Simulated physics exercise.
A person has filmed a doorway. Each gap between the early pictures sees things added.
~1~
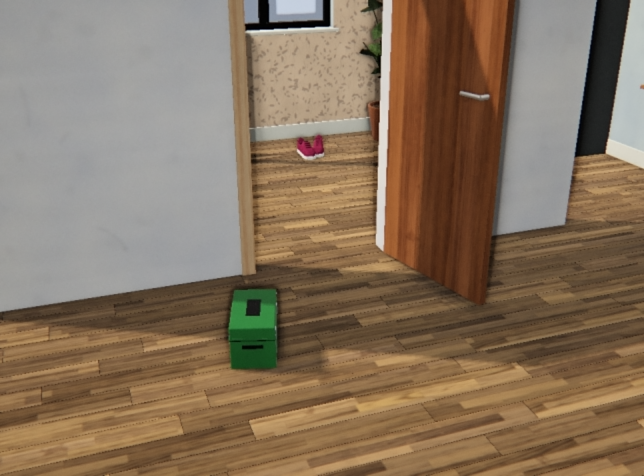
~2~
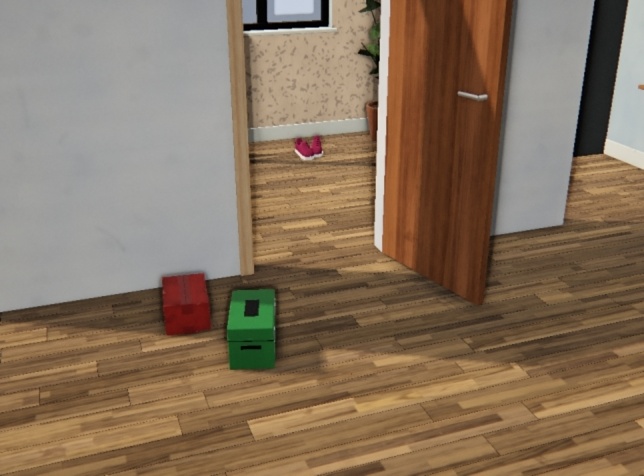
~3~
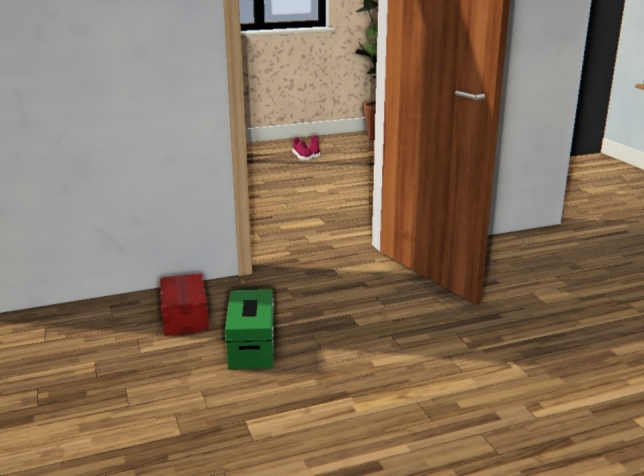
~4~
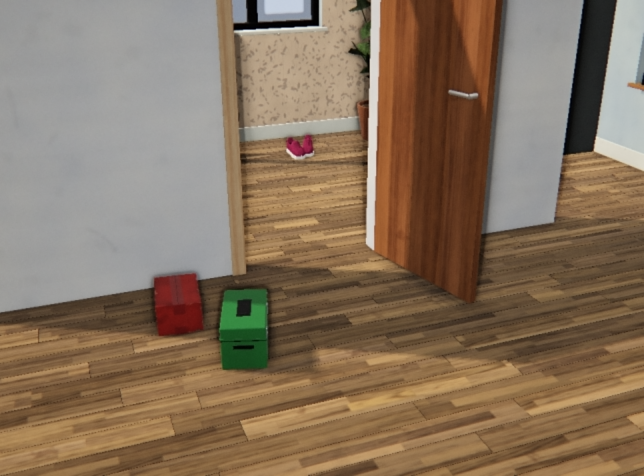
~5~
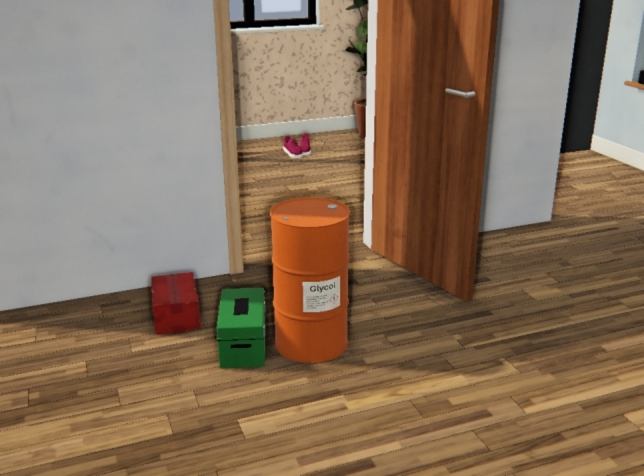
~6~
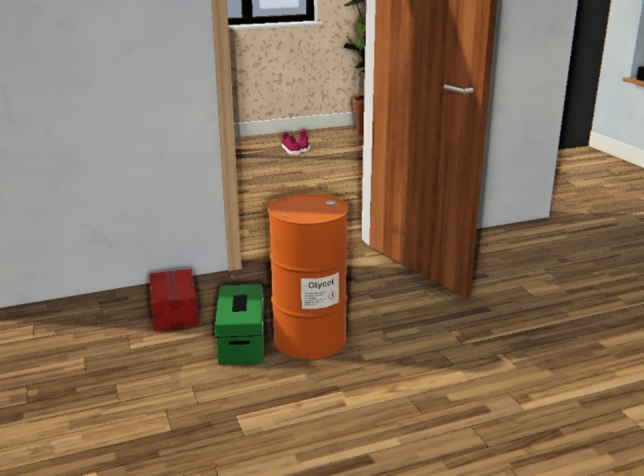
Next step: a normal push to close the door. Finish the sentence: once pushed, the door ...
... meets the frame.
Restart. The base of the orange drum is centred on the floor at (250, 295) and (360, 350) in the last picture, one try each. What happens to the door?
First, it stops short; second, it reaches the frame.
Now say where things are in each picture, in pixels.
In the first frame, door wide open and still; green toolbox (254, 328).
In the second frame, door wide open and still; green toolbox (253, 328); red box (186, 303).
In the third frame, door wide open and still; green toolbox (251, 328); red box (184, 304).
In the fourth frame, door wide open and still; green toolbox (245, 328); red box (178, 304).
In the fifth frame, door wide open and still; green toolbox (243, 327); red box (175, 302).
In the sixth frame, door wide open and still; orange drum (309, 276); green toolbox (241, 323).
Then, 0.90 s on from there, door at 87°.
Then, 1.60 s on from there, door at 63°.
Then, 2.30 s on from there, door at 37°.
Then, 2.90 s on from there, door at 14°.
In the end, door at 0°; all 3 unmoved. At the end, from the last picture's camera, orange drum near (309, 276).
